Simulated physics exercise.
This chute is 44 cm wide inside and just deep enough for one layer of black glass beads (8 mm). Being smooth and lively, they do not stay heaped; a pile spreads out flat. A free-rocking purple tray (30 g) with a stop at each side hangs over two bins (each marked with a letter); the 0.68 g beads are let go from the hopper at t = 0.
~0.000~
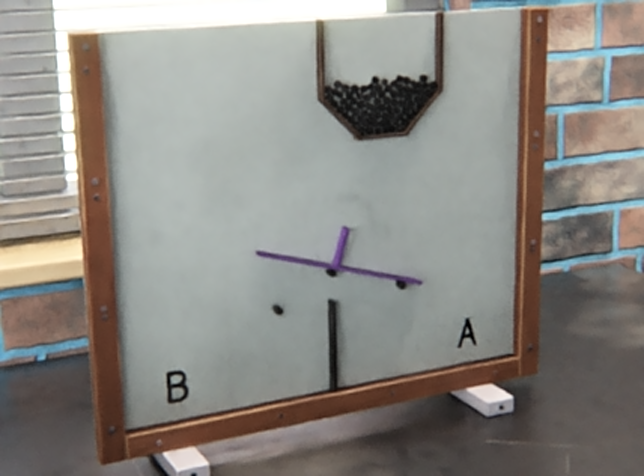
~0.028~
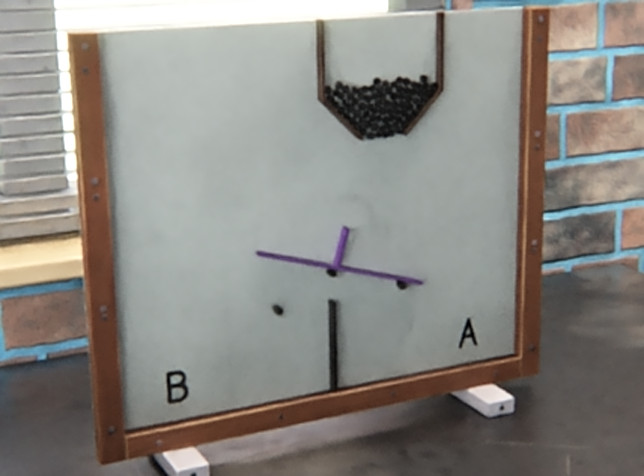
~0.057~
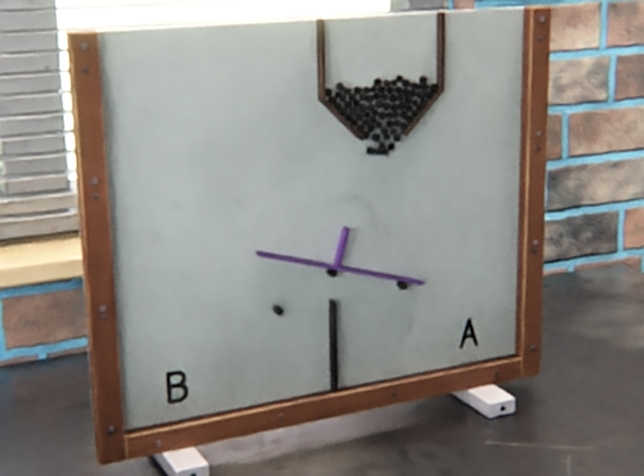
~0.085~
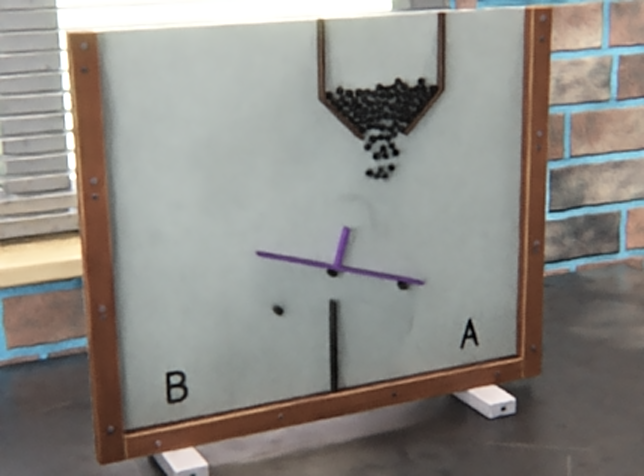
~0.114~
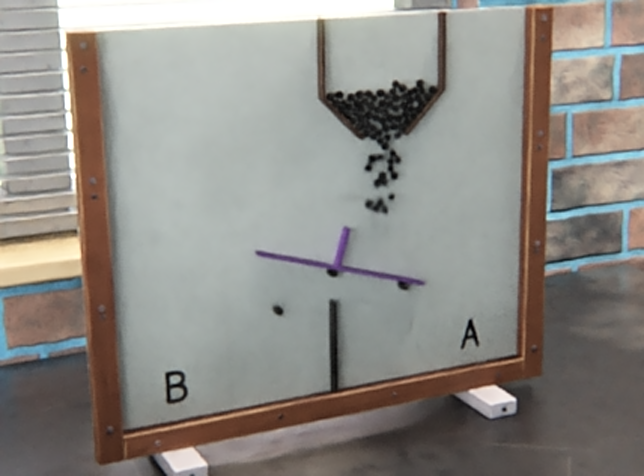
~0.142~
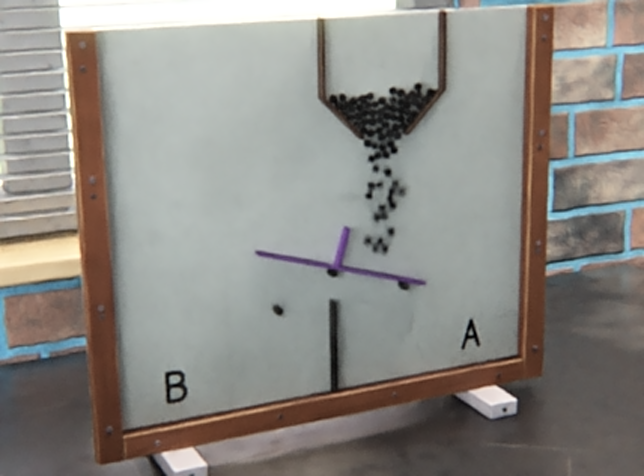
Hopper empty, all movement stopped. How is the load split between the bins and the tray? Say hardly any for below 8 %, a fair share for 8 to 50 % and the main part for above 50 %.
Bin A gets over half. Bin B stays nearly bare. Tray stays nearly bare.
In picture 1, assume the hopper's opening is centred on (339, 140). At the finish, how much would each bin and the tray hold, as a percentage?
Bin A 35, bin B 65, tray 0.
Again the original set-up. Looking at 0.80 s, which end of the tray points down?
The tray dips on its right side.
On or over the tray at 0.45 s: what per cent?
It comes to close to 45 in a hundred.
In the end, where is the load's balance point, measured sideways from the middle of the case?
14 cm right.
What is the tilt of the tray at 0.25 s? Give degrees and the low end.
Tilt: About 15 degrees; low end: Right.
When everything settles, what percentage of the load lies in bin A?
100 %.
By 0.25 s 70 % have left the hopper; tray right end down 17°; on or over it 65 %, past it to the left 0 %, to the right 5 %.
By 0.45 s 100 % have left the hopper; tray right end down 17°; on or over it 45 %, past it to the left 0 %, to the right 55 %.
In the end, by 1.8 s, bin A 100 %, bin B 0 %, tray 0 %; tray right end down 17°.
